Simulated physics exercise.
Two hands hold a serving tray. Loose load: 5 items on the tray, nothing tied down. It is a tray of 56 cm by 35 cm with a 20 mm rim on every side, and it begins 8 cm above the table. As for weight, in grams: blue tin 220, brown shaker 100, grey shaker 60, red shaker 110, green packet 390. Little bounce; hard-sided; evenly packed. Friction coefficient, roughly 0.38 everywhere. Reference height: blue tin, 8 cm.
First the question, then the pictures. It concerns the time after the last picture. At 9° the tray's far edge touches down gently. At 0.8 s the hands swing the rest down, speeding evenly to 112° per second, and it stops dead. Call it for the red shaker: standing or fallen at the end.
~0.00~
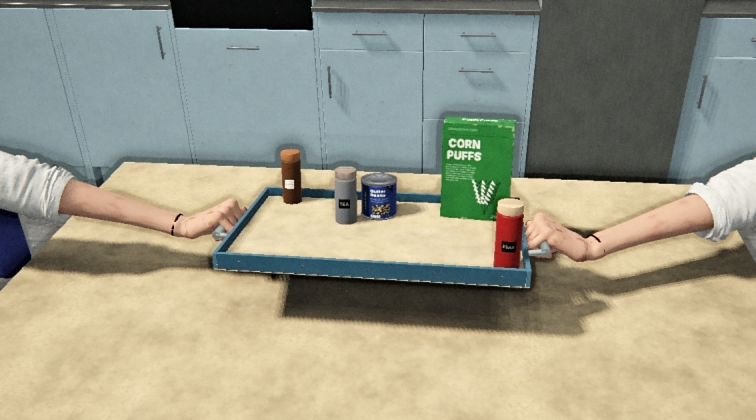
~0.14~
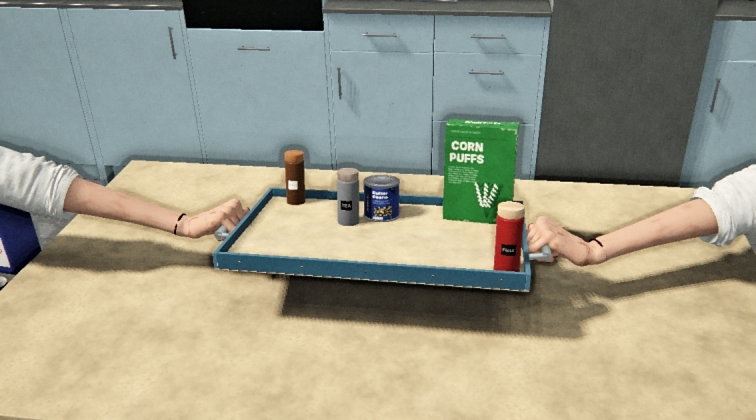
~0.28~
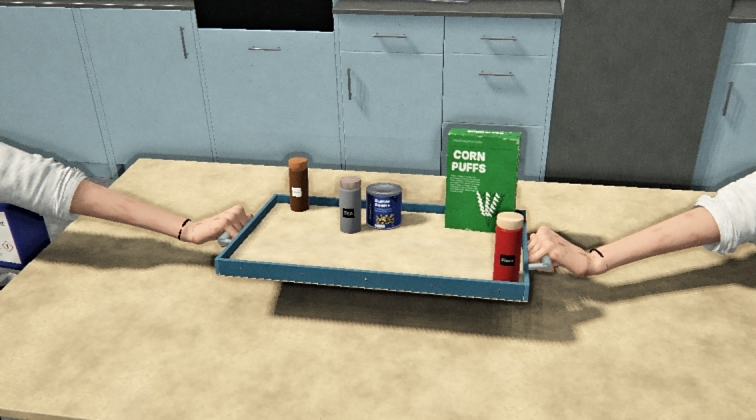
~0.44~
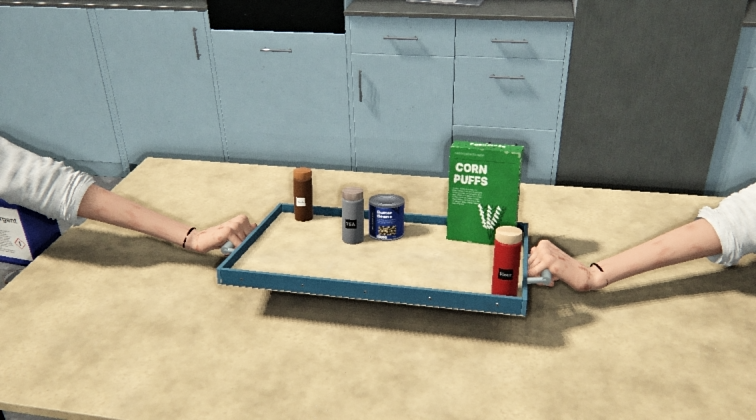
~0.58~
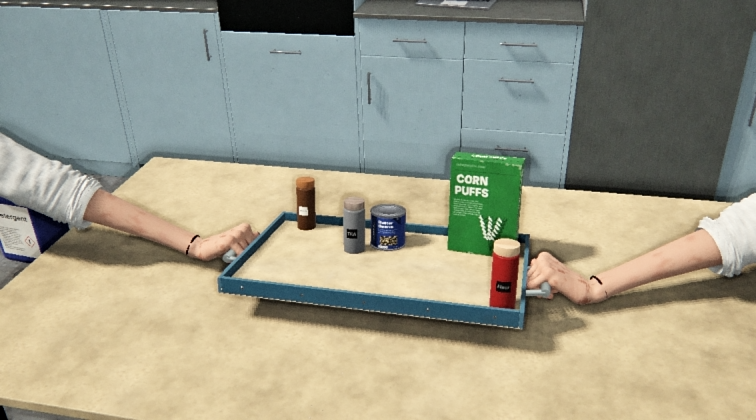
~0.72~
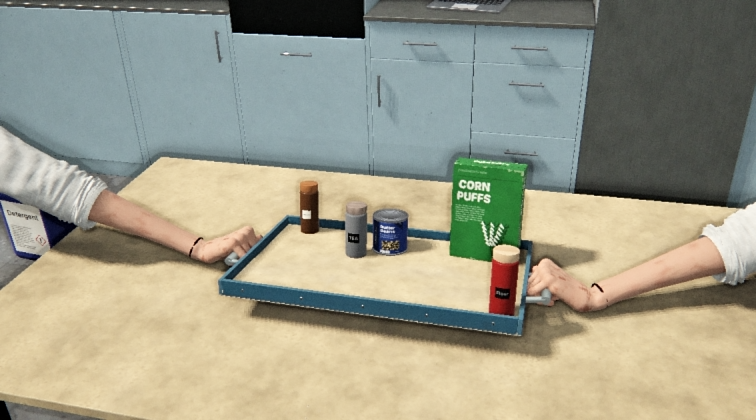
Fallen.
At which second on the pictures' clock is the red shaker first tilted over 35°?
Somewhere about 1.3 s.
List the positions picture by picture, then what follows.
The first picture shows far edge 8 cm above the table; red shaker (509, 236); blue tin (379, 196).
The second picture shows far edge 8 cm above the table; grey shaker (348, 197); green packet (480, 172).
The third picture shows far edge 6 cm above the table; blue tin (384, 206); brown shaker (299, 185).
The fourth picture shows far edge 3 cm above the table; grey shaker (353, 216); green packet (484, 194).
The fifth picture shows far edge 1 cm above the table; blue tin (388, 227); brown shaker (306, 203).
The sixth picture shows far edge on the table, tray at 9°; red shaker (504, 282); grey shaker (356, 230).
Around 1.02 s, tray flat on the table; red shaker tipped 9° against what carries it near (501, 312).
Around 1.32 s, tray flat on the table; red shaker tipped 38° against what carries it near (498, 324); green packet tipped 7° against what carries it.
Around 1.62 s, tray flat on the table; red shaker now off the tray; green packet tipped 6° against what carries it.
Around 2.52 s, tray flat on the table.
Finally (3.2 s), off the tray and tipped over, red shaker; the other 4 still in place (within 5 cm). In the last view, red shaker near (504, 346).
